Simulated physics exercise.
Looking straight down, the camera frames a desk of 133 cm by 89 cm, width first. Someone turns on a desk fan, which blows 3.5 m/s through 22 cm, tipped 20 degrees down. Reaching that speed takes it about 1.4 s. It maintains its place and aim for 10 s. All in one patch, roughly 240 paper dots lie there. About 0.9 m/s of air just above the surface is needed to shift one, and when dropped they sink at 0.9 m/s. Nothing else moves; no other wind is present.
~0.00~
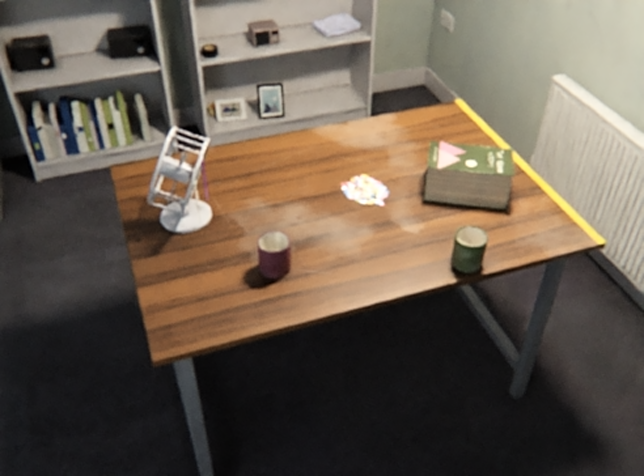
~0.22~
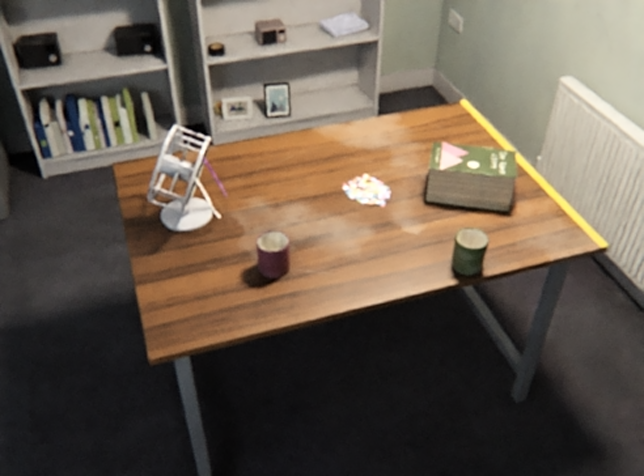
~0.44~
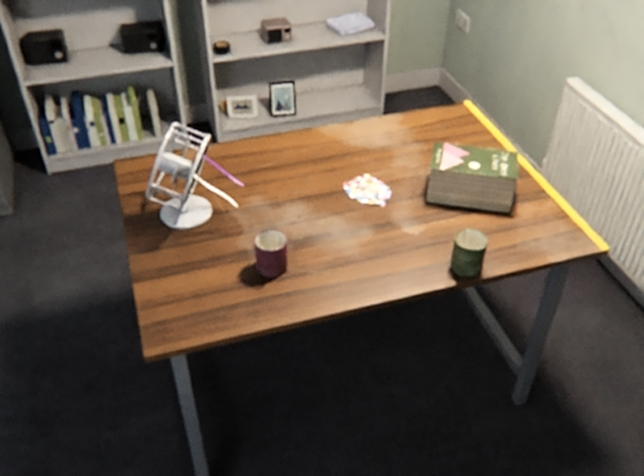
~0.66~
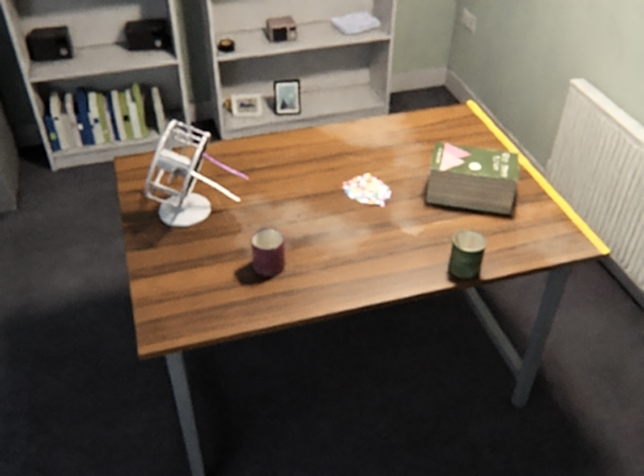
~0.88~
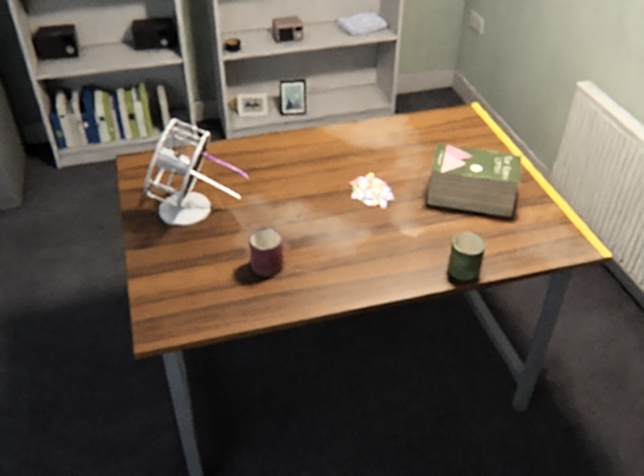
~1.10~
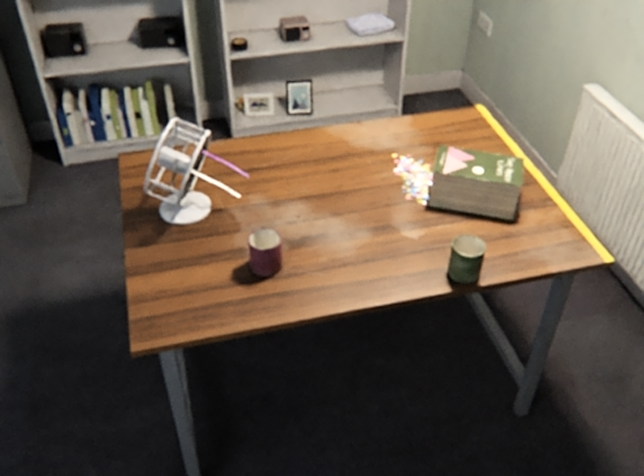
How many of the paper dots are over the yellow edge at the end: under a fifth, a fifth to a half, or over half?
I'd bet the portion over that edge ends up exceeding one half.
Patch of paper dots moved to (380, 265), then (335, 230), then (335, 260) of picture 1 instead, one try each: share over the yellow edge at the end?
Roughly 0 %, then 30 %, then 0 %.
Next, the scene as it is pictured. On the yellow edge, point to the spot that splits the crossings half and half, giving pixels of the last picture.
Roughly at pixel (509, 138).
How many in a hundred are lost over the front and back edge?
About 0 per cent front and 0 per cent back.
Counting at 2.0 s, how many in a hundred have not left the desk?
Around 5 in a hundred are still there.
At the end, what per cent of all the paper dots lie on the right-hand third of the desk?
Roughly 0 in a hundred.
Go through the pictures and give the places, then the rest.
In the first picture, the middle of the paper dots is near (366, 191), none has stirred yet and the mouth of the desk fan is at (179, 171).
In the second picture, the middle of the paper dots is near (368, 191), none has stirred yet and the yellow edge is centred on (527, 163).
In the third picture, the middle of the paper dots is near (368, 191), none has stirred yet, the top of a book is at (475, 160) and the top of a mug is at (471, 239).
In the fourth picture, the middle of the paper dots is near (368, 190) and none has stirred yet.
In the fifth picture, the middle of the paper dots is near (371, 189), the farthest in sight from the desk fan is at (392, 199) and about 20 % have left their places.
In the sixth picture, the middle of the paper dots is near (416, 177), the farthest in sight from the desk fan is at (428, 166) and all have left their places.
After 2.0 s the count stands so, 95 % are over the yellow edge.
After 3.2 s the count stands so, 98 % are over the yellow edge.
After 5.5 s the count stands so, 100 % are over the yellow edge.
After 10.0 s, at the end, 100 % are over the yellow edge.
